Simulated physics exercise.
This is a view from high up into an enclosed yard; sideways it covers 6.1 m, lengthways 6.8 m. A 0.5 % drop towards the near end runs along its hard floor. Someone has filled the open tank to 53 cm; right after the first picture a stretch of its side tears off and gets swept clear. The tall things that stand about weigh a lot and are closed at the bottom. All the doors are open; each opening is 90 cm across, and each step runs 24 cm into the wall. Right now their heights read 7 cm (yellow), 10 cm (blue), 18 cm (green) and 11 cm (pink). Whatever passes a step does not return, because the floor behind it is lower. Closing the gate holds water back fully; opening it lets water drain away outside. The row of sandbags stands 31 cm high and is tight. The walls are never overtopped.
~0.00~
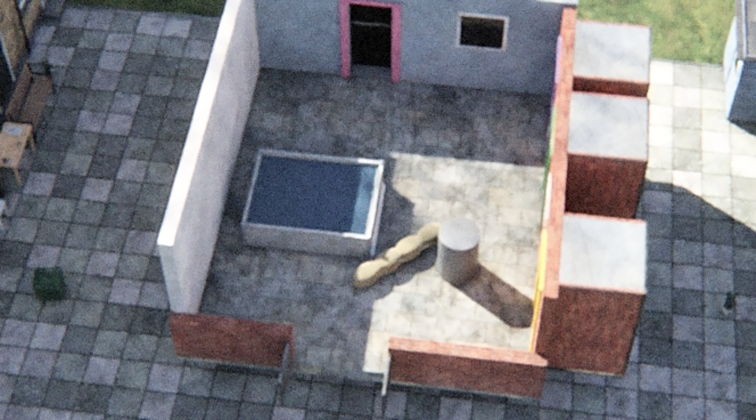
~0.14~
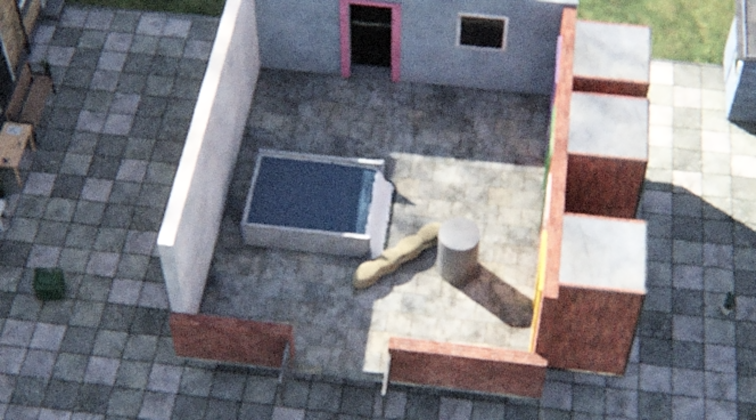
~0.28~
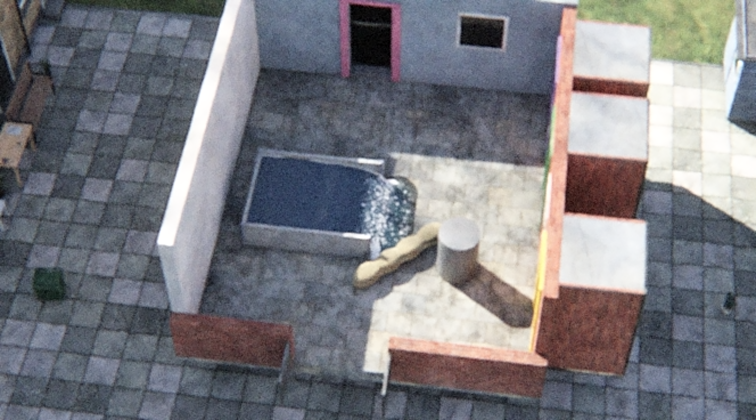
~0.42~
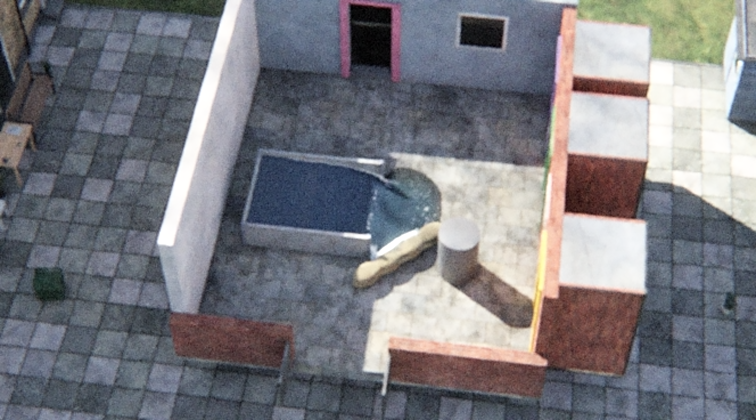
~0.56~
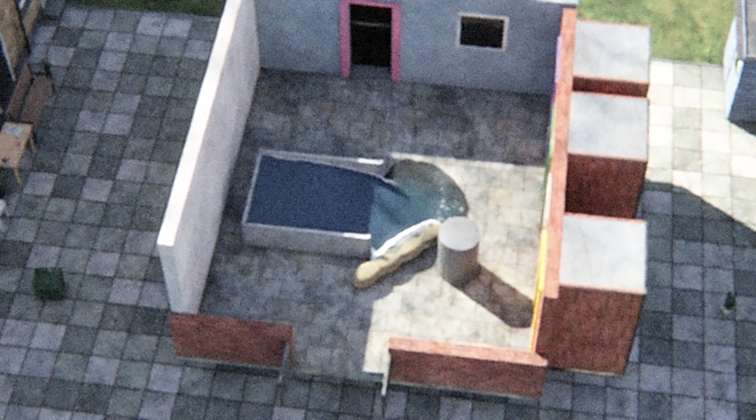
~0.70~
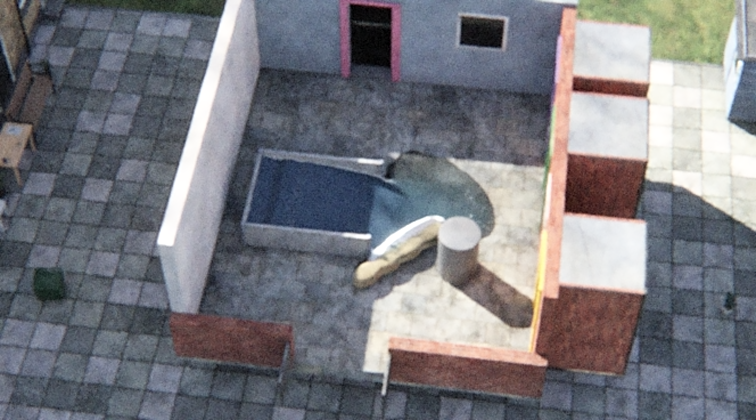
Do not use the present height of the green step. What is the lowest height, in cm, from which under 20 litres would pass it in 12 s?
20 cm.
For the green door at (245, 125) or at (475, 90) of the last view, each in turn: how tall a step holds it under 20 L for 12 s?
About 6.0 cm for the first and 12.5 cm for the second.
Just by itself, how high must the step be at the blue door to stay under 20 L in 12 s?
Roughly 16 cm at the blue door.
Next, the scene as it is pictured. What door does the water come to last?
I'd say the pink door.
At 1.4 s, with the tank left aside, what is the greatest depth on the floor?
About 38 cm at most.
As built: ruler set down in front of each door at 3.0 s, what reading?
Lab note, depth in cm: Yellow 3; blue 16; green 21; pink 0.
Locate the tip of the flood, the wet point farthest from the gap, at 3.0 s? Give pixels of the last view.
Pixel close to (544, 99).
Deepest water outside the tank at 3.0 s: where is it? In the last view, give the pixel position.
At about pixel (536, 98).
After 1.4 s water covers 20 % of the floor, deepest (38 cm) near (387, 254); 27 cm at the green door, 0 litres in over its 18 cm step.
After 3.0 s water covers 50 % of the floor, deepest (36 cm) near (536, 98); 21 cm at the green door, 29 litres in over its 18 cm step.
After 12.0 s water covers 95 % of the floor, deepest (10 cm) near (200, 306); 5 cm at the green door, 34 litres in over its 18 cm step.
At the green door as built, the water arrived by 1.1 s and peaked near 27 cm at 1.4 s.
With a step of 16 cm, 55 litres would have come in within the 12 s; with 22 cm, 10 litres. So under 20 litres takes about 20 cm.
